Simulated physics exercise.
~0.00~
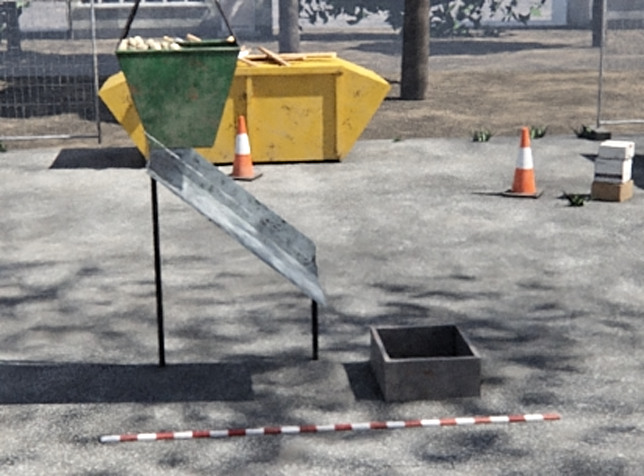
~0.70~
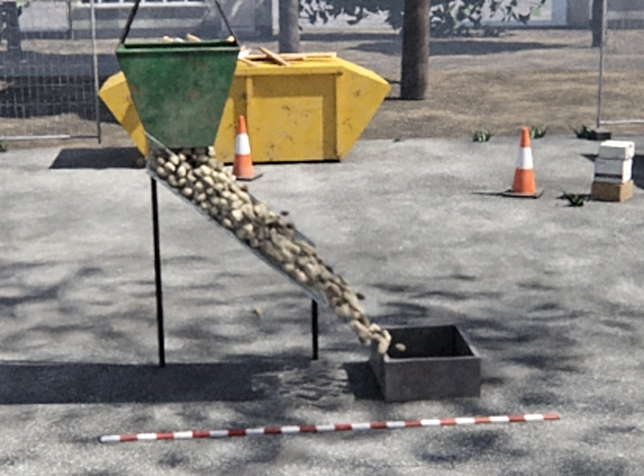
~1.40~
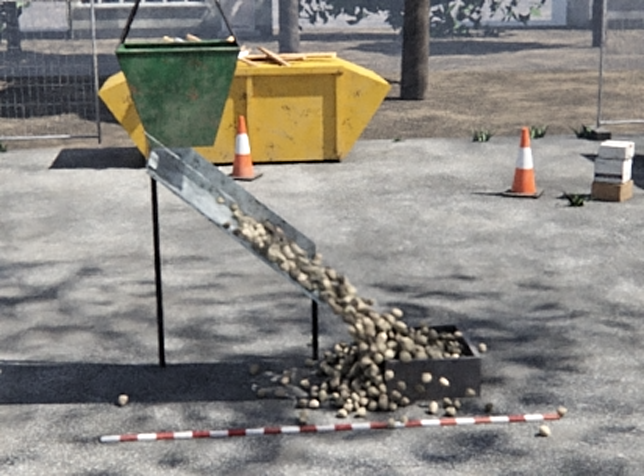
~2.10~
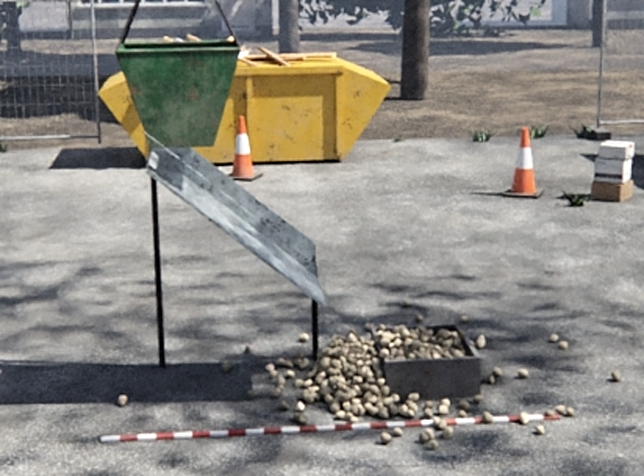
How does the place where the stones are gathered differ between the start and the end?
At the start the stones are up in the green skip at the upper left. By the end they are down at ground level to the lower right, in and around the dark grey bin.
At first, a green skip holding pale rounded stones hangs still above a bare, sloping steel chute, with an empty dark grey bin on the ground to the lower right. The stones then pour from the bottom of the skip and slide down the chute in a thick stream towards the bin. As the upper chute clears, stones drop into the bin and pile up against its left side. By the end the chute is bare, with nearly half the stones heaped left of the bin, about half inside it, and a few scattered beside it and to its right.
